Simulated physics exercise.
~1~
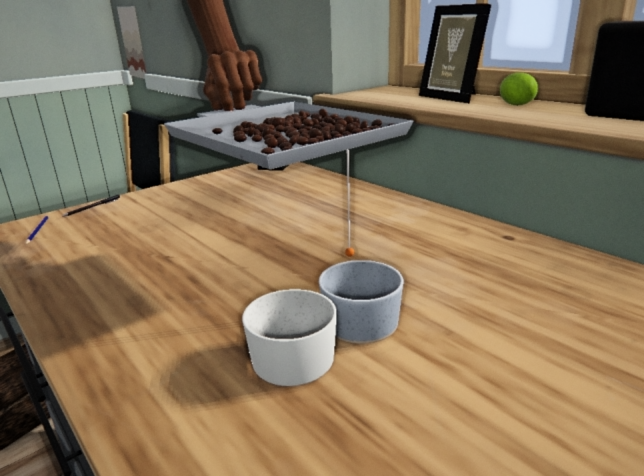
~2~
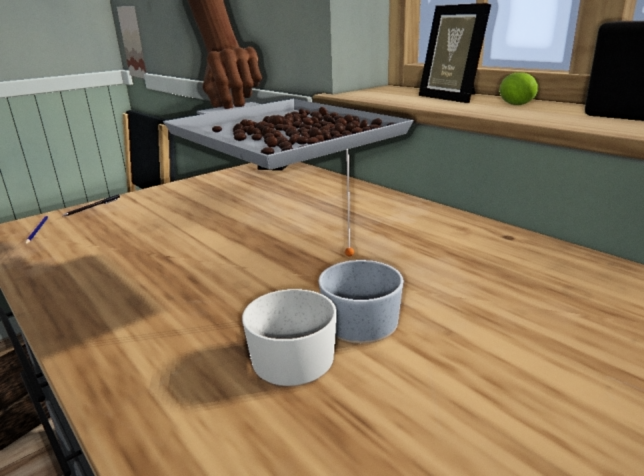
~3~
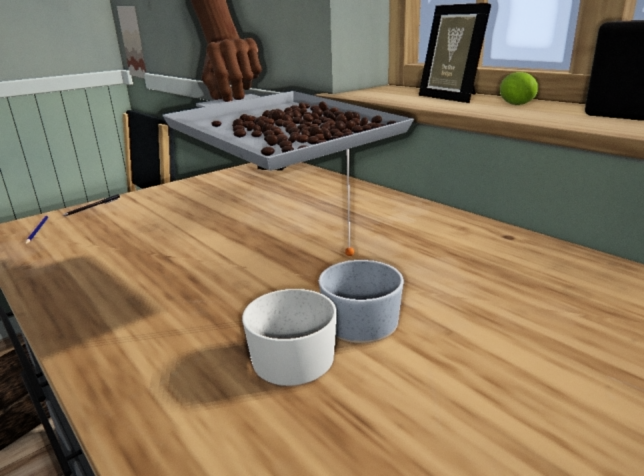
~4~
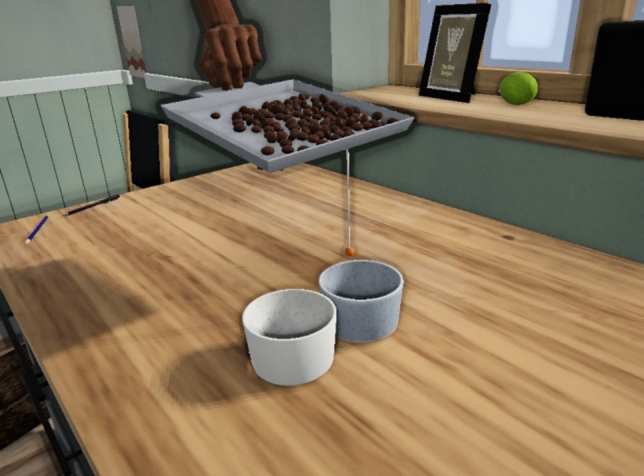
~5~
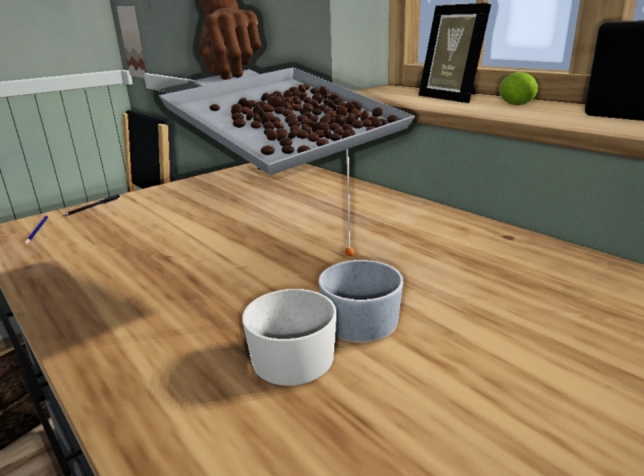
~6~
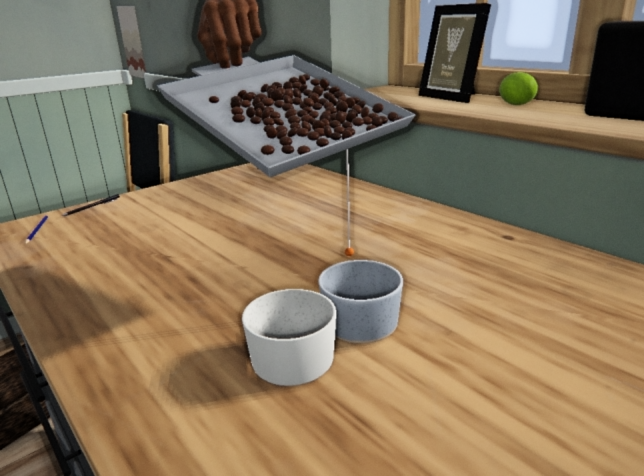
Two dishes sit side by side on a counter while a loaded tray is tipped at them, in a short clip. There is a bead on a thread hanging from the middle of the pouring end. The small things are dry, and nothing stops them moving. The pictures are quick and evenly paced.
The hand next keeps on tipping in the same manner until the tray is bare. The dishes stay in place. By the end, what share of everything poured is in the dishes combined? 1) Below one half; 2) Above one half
Above one half.
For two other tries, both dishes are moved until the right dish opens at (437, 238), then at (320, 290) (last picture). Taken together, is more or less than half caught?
So that's a lesser portion the first time round, a greater portion the second.
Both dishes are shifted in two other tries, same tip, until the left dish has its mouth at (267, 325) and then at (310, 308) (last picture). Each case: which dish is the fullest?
First try: The right-side dish; second try: The left-side dish.
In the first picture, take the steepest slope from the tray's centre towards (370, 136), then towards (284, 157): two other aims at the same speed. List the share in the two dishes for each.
0 % and 60 %, roughly.
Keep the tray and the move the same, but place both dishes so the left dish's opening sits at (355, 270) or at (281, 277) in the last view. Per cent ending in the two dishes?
First placement: 30 per cent; second placement: 10 per cent.
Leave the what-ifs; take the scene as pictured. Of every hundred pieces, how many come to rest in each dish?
At the end, 60 percent of the load sits in the left dish and 30 percent in the right dish.
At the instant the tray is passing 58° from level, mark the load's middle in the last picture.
Somewhere about (321, 131).
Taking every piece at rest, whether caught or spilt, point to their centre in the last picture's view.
It settles centred around (309, 344).
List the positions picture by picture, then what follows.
The first frame shows corners of the pouring end near (269, 153) and (407, 121), level; middle of the load near (308, 130), flat chocolate drops; left dish near (320, 353); right dish near (391, 314); bead on its thread near (350, 252).
The second frame shows corners of the pouring end near (269, 154) and (407, 120), level; middle of the load near (308, 129).
The third frame shows corners of the pouring end near (269, 155) and (407, 119), tipped barely, lowest at the left corner; middle of the load near (308, 125).
The fourth frame shows corners of the pouring end near (270, 158) and (408, 117), tipped a little, lowest at the left corner; middle of the load near (308, 120).
The fifth frame shows corners of the pouring end near (270, 161) and (408, 116), tipped a little, lowest at the left corner; middle of the load near (308, 116).
The sixth frame shows corners of the pouring end near (270, 163) and (409, 114), tipped clearly, lowest at the left corner; middle of the load near (308, 111); left dish near (319, 353); right dish near (390, 313).
Shortly afterwards, tray tipped steeply; the bulk on the tray; only a few in the left dish; a little in the air.
Next, tray tipped right over; a little on the tray; near half in the left dish; near a quarter in the right dish; a little outside both; a little in the air.
Some moments later, tray tipped past a quarter turn; near half in the left dish; near a third in the right dish; a little outside both.
In the end, tray tipped past a quarter turn; near half in the left dish; near a third in the right dish; a little outside both.
